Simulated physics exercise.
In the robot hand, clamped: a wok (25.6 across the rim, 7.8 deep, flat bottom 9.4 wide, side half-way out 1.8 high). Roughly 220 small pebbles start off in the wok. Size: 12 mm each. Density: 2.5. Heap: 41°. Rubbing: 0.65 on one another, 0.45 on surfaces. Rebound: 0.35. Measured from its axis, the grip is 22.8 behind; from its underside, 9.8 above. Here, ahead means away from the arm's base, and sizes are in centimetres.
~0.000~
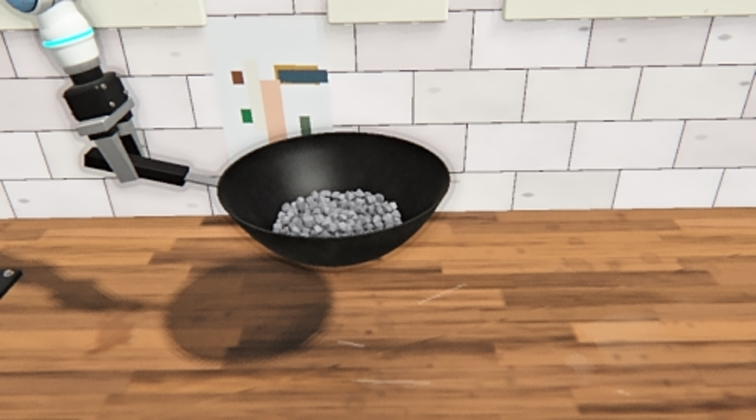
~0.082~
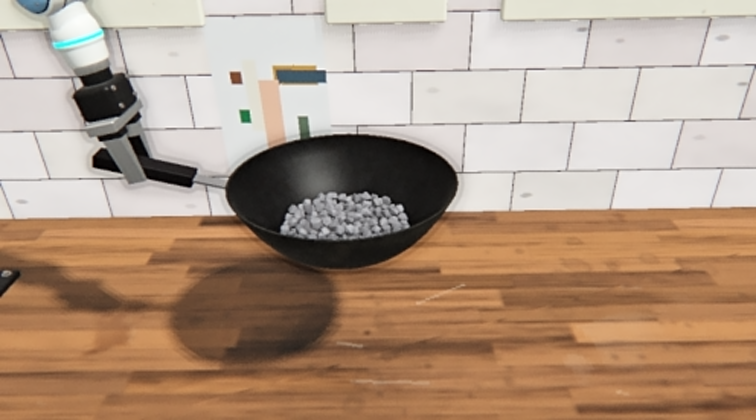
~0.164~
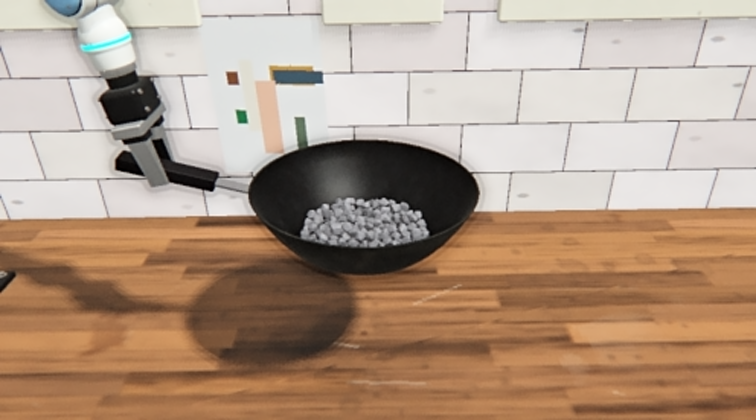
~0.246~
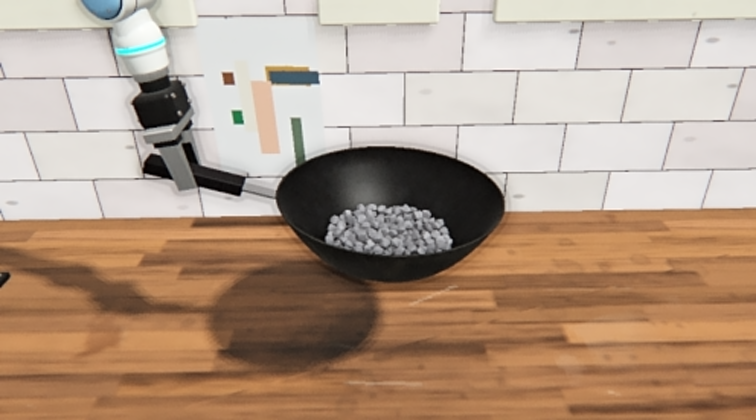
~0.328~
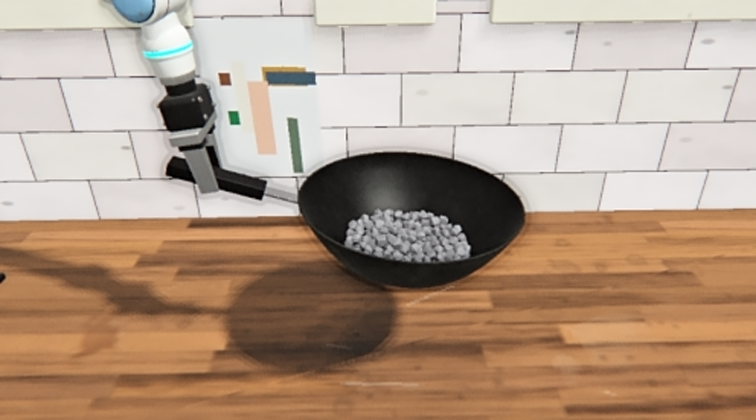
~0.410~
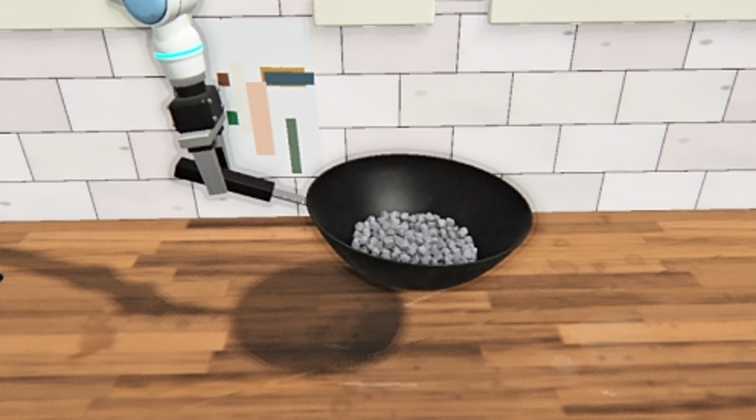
Above a wooden counter by a white tiled wall, a robot arm held a black wok of small gray pebbles by its handle and moved it a short way to the right, tilting it very slightly.
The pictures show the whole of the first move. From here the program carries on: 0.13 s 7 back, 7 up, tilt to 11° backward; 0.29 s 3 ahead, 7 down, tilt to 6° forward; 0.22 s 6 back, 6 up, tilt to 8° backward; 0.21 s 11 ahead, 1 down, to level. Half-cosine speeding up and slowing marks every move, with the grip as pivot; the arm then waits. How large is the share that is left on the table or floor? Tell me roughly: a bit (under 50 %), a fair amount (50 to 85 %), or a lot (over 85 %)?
A lot, over 85 %.
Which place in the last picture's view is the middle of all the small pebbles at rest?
Roughly at pixel (173, 363).
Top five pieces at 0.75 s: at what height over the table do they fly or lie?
I'd put them at about 39 centimetres above the table.
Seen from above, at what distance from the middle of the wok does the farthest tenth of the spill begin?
About 45 cm.
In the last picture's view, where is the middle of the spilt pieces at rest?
(173, 363).
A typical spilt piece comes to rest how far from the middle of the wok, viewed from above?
The answer is around 34 cm.
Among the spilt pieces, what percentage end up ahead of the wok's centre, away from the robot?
Roughly 0 %.
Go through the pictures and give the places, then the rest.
Wok middle at (337, 207), level; upper third of the load around (337, 221), from x 275 to 395, top at y 195; 218 in the wok, in the first picture.
Wok middle at (344, 210), level; upper third of the load around (343, 223), from x 285 to 405, top at y 195, in the second picture.
Wok middle at (364, 216), tilted 1° forward; upper third of the load around (359, 228), from x 305 to 425, top at y 200, in the third picture.
Wok middle at (389, 223), tilted 3° forward; upper third of the load around (371, 235), from x 330 to 450, top at y 210, in the fourth picture.
Wok middle at (408, 228), tilted 4° forward; upper third of the load around (388, 240), from x 350 to 465, top at y 215, in the fifth picture.
Wok middle at (415, 231), tilted 4° forward; upper third of the load around (395, 242), from x 355 to 475, top at y 215; 218 in the wok, in the sixth picture.
By 0.75 s, tilted 3° forward, highest piece 39 above the table; 218 in flight or on a rim.
By 1.09 s, tilted 7° backward, highest piece 3 above the table; 218 on the table or floor.
By 1.46 s, level, highest piece 2 above the table; 218 on the table or floor.
By 2.51 s, level, highest piece 2 above the table; 218 on the table or floor.
Final count, 218 on the table or floor. That is 100 % on the table or floor.
